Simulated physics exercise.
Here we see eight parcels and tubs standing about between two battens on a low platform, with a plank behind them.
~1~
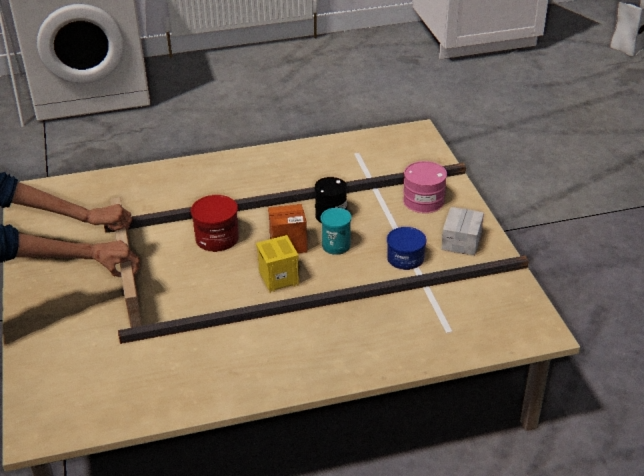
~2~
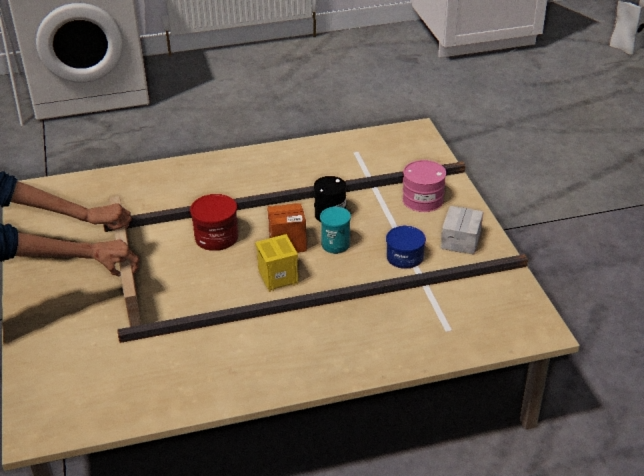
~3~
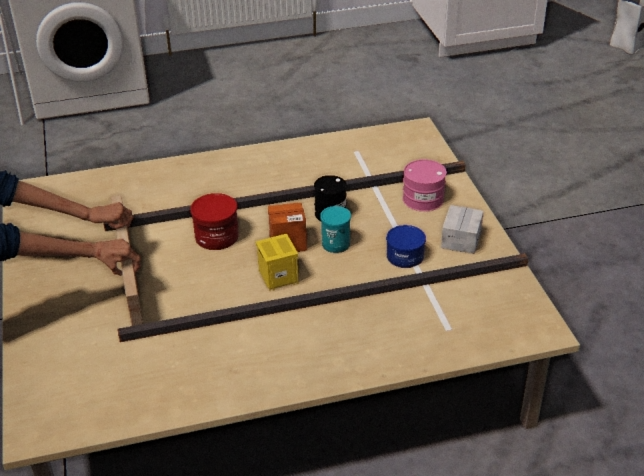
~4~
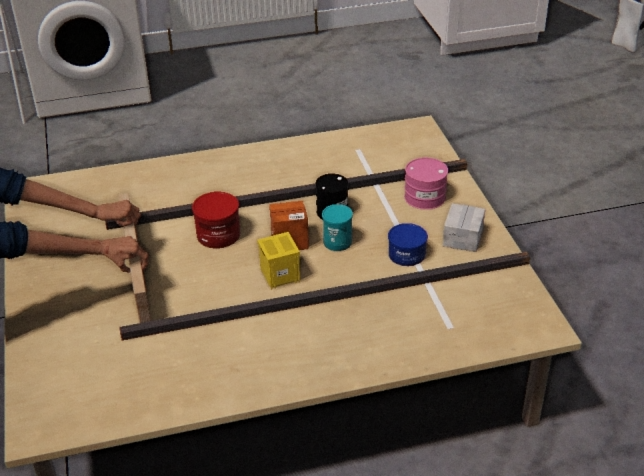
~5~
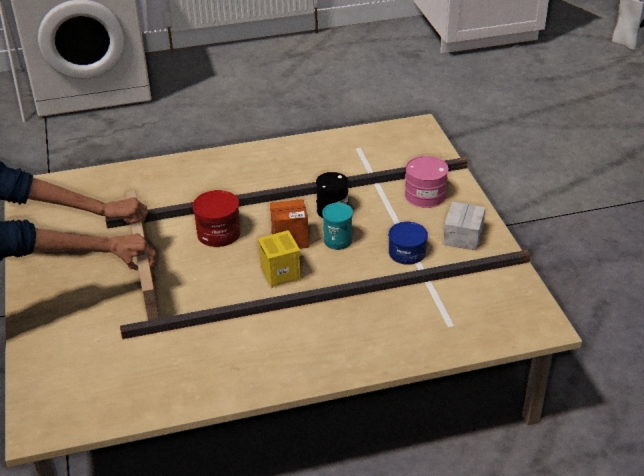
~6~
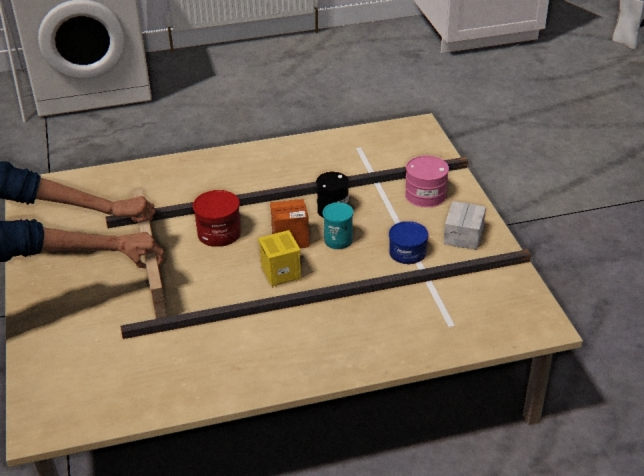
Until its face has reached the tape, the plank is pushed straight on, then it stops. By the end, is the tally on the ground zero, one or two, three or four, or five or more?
So the tally of ones that come down is nothing, really.
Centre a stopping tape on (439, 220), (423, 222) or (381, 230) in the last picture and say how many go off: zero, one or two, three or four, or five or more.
1 or 2; just one or two; no fall at all.
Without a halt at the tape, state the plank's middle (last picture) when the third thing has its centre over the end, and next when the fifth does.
First about (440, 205), next about (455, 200).
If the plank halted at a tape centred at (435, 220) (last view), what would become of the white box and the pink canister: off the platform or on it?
Here's the result: The white box ends up below, while as for the pink canister, it ends up below.
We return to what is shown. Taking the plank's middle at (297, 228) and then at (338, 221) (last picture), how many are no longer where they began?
The first count is 5, and then it's 6.
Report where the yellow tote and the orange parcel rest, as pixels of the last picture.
The yellow tote at (427, 233), the orange parcel at (414, 210).
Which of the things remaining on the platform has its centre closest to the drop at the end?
The pink canister is the one.
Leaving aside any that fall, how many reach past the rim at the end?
1 overhanging.
Soon after, none off yet; white box at rest near (465, 225); pink canister at rest near (427, 181); blue pail at rest near (408, 243).
After that, none off yet; white box moving near (468, 224); pink canister displaced a little near (435, 180); blue pail displaced about its own width near (435, 244).
In the end, the number that fall off is zero.
